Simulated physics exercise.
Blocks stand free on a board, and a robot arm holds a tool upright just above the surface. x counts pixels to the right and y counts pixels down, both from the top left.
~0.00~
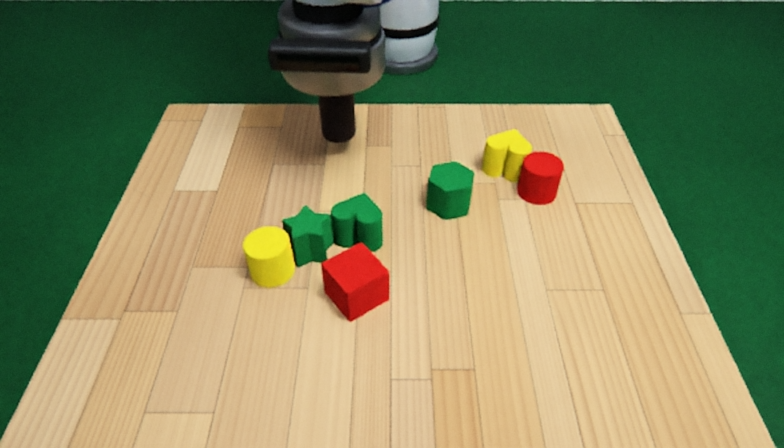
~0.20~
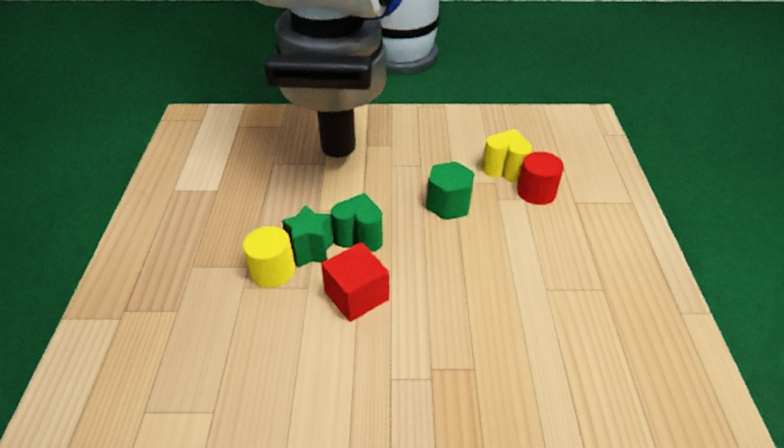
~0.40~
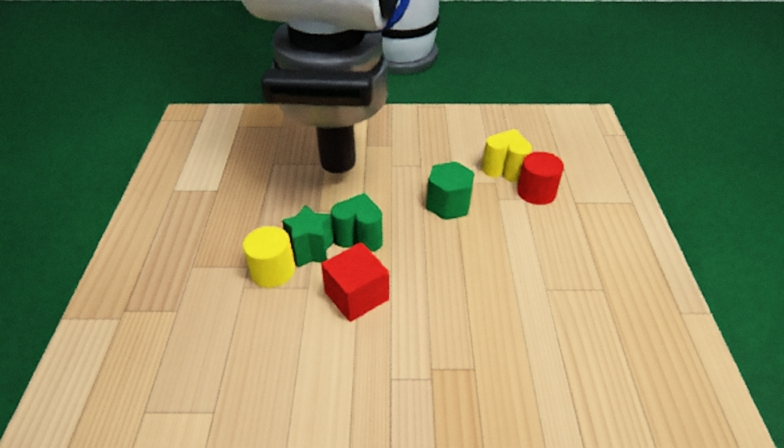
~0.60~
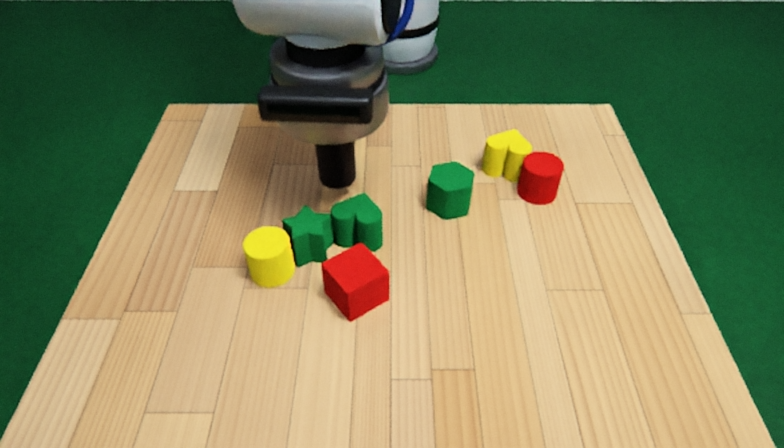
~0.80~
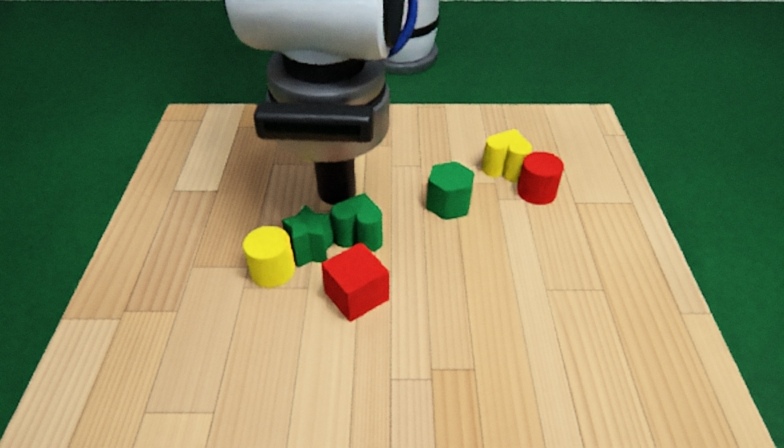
The video shows a robot arm holding a dark upright tool over a wooden board with scattered red, green and yellow blocks. The tool moves steadily toward the viewer, nearing the green star and heart blocks, while every block stays still.
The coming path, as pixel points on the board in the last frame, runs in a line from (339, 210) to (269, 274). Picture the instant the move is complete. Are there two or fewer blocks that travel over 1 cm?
In short: Yes.
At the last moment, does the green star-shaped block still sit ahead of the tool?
Yes, that is how it ends up.
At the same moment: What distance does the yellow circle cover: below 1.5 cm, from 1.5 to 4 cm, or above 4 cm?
It shifts over 4 cm.
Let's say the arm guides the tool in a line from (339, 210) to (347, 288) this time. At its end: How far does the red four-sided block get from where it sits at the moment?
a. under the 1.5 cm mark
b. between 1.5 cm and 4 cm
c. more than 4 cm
b: Between 1.5 cm and 4 cm.
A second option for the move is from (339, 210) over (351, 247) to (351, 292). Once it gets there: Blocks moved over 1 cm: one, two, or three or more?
I foresee three or more blocks being moved.
On the path given first. One third of the way, tool at (314, 215); yellow circle at (262, 246); green star-shaped block at (301, 228), turned 15° anticlockwise.
Two thirds of the way, tool at (290, 236); yellow circle at (236, 273); green star-shaped block at (277, 252), turned 20° anticlockwise.
At the end, tool at (265, 259); yellow circle at (210, 302); green star-shaped block at (251, 277), turned 20° anticlockwise; green heart block in place.
